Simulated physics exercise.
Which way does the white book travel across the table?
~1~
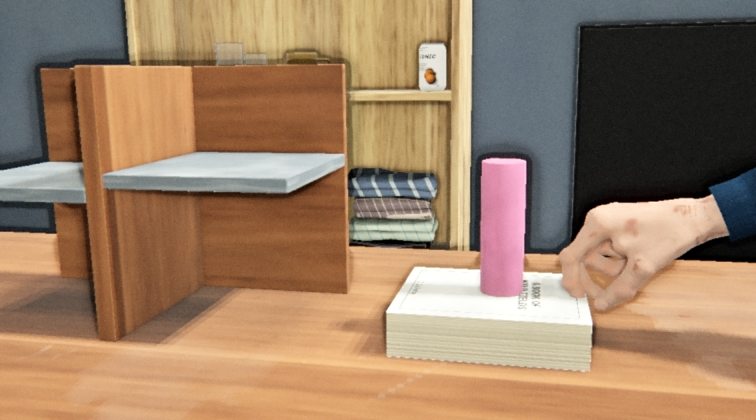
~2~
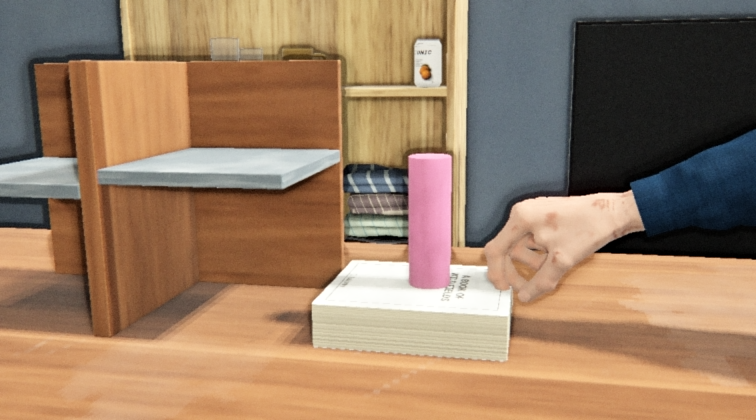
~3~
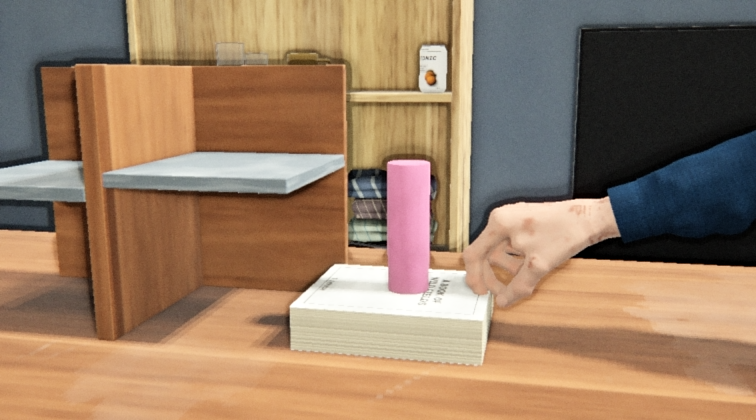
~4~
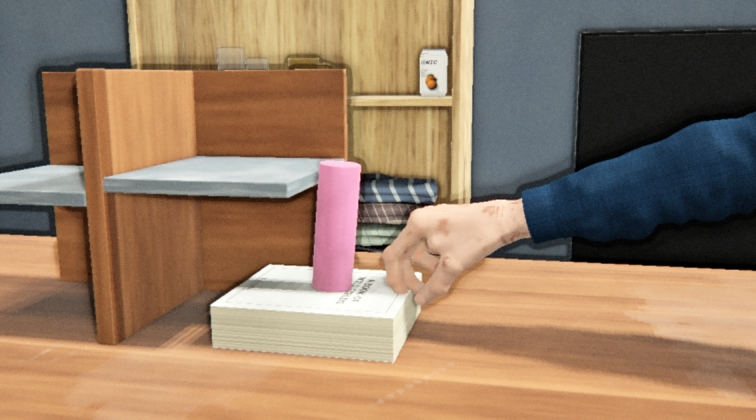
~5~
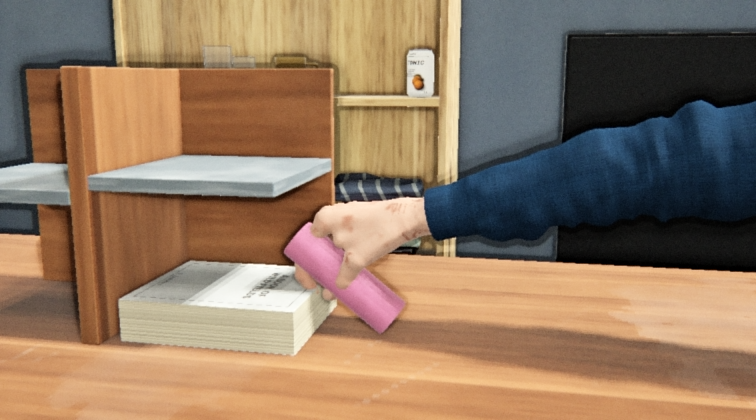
The white book moves to the left, sliding in under the grey shelf.
